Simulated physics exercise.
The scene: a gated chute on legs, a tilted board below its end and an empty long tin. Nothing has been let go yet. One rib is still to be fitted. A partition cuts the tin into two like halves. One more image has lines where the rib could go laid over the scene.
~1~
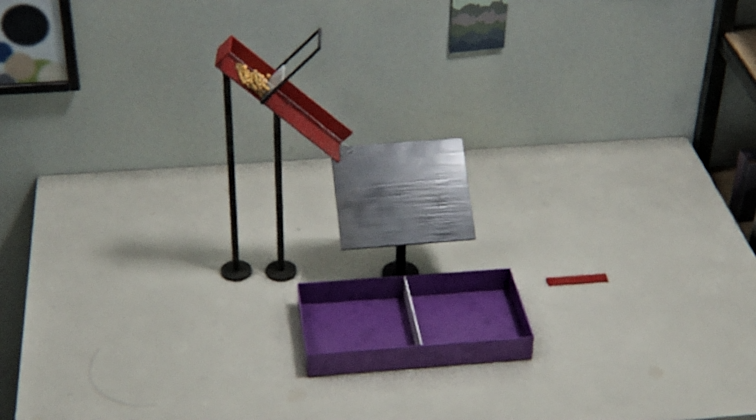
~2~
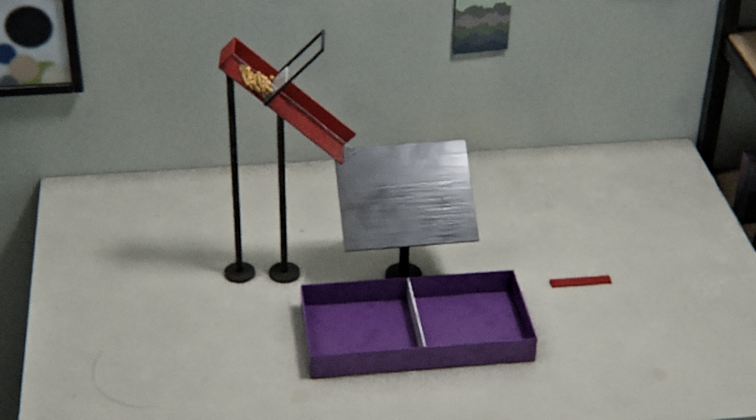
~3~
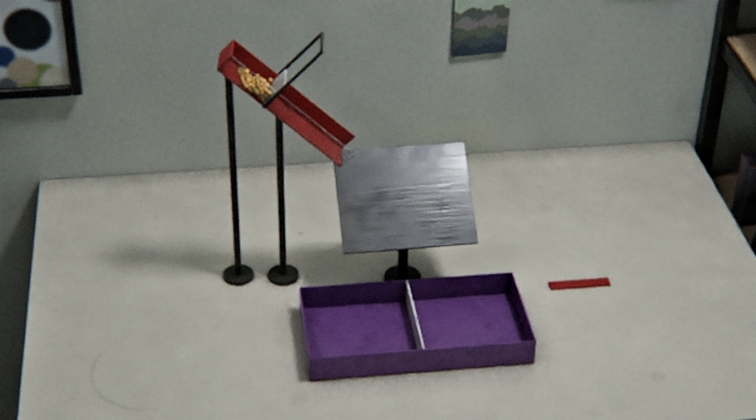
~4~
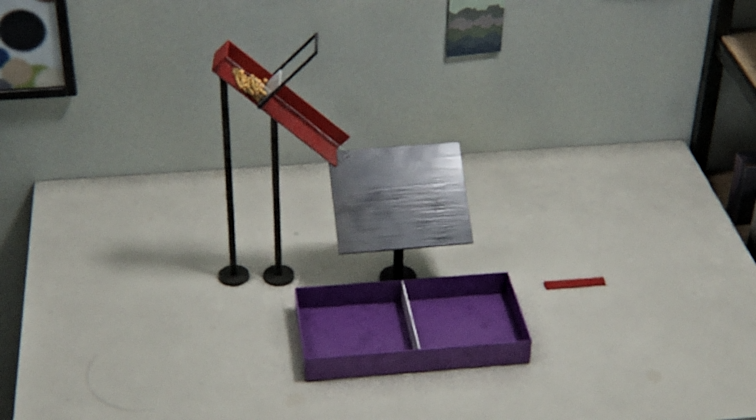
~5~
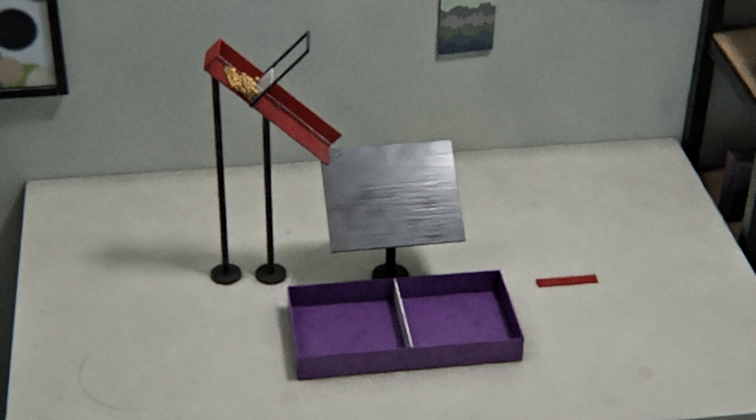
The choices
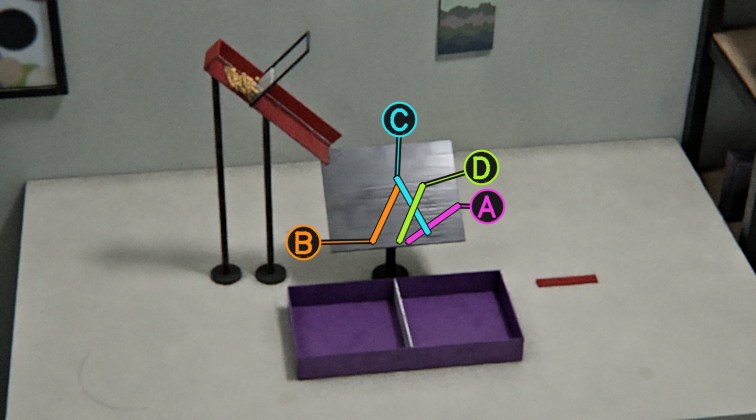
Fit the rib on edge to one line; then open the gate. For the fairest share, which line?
Line A does it best.
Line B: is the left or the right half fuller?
The left half.
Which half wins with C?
More lands on the right.
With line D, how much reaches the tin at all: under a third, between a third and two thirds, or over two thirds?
Over two thirds.
On the marked copy, line A from (457, 205) to (408, 241); line B from (398, 186) to (372, 241); line C from (397, 178) to (427, 232); line D from (422, 185) to (399, 240).
With A, of what is caught, about half in the left half, about half in the right.
With B, of what is caught, nearly all in the left half, a stray few in the right.
With C, of what is caught, a small part in the left half, most in the right.
With D, of what is caught, most in the left half, a small part in the right.
